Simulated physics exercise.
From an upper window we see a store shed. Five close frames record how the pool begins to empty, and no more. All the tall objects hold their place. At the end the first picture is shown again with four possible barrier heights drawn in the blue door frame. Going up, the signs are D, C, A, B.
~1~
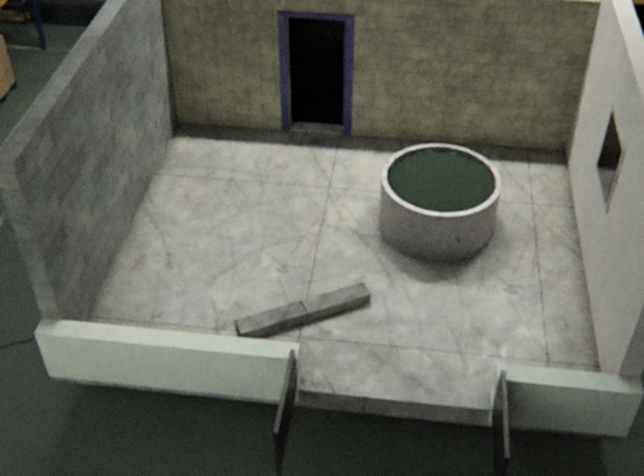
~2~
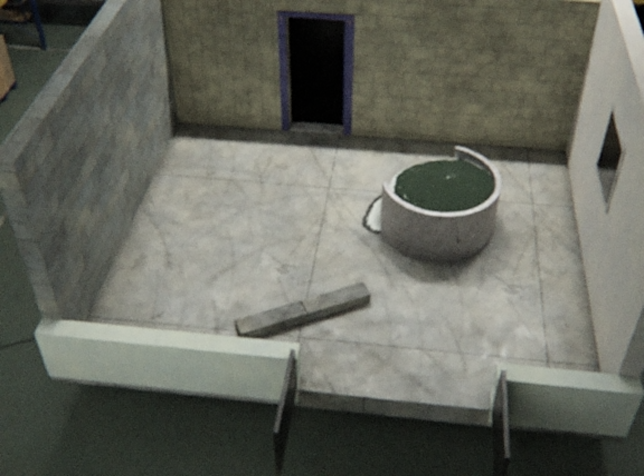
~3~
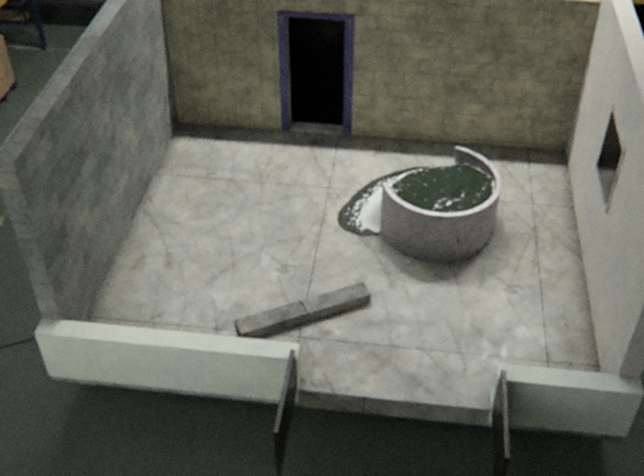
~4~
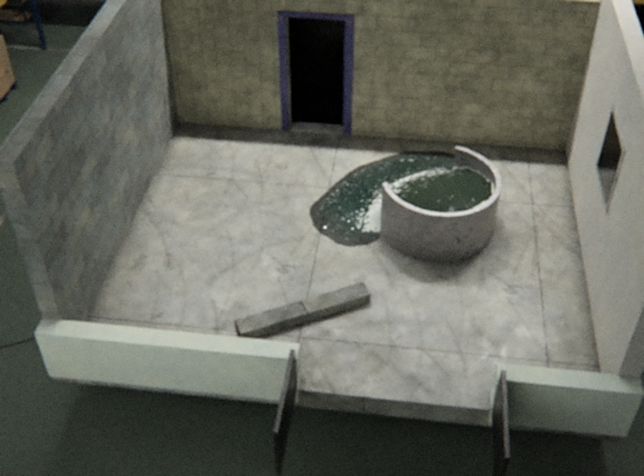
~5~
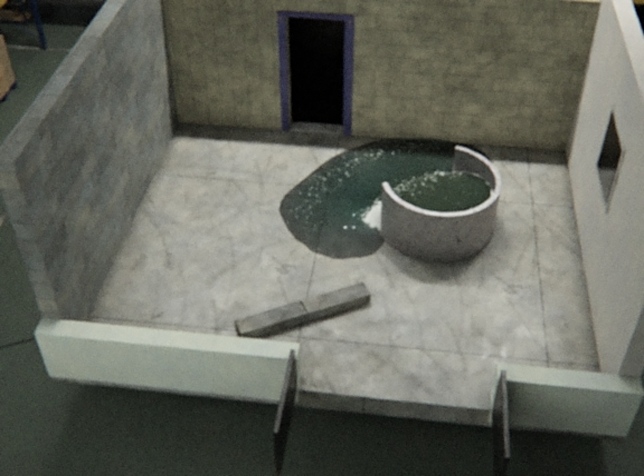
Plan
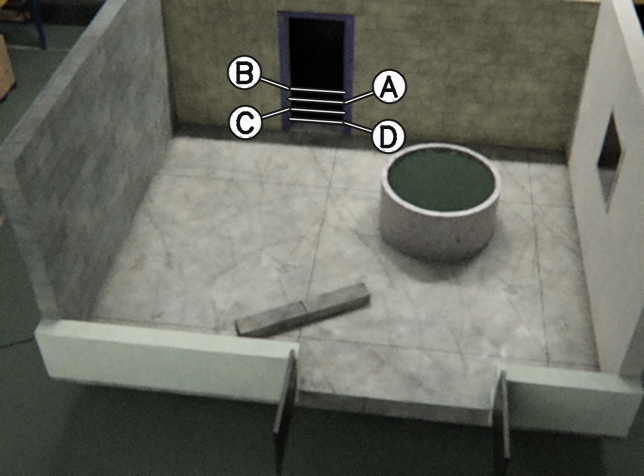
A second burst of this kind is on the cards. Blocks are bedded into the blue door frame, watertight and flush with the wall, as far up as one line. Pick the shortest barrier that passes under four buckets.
D will do.
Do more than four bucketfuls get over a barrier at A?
No, not at all.
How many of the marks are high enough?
All four.
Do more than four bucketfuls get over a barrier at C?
No, not at all.
On the marked copy, A at (316, 100); B at (316, 90); C at (316, 110); D at (316, 120); from the bottom up D, C, A, B.
Choosing A, nothing gets over.
Choosing B, nothing gets over.
Choosing C, nothing gets over.
Choosing D, a splash gets over, under a bucket.
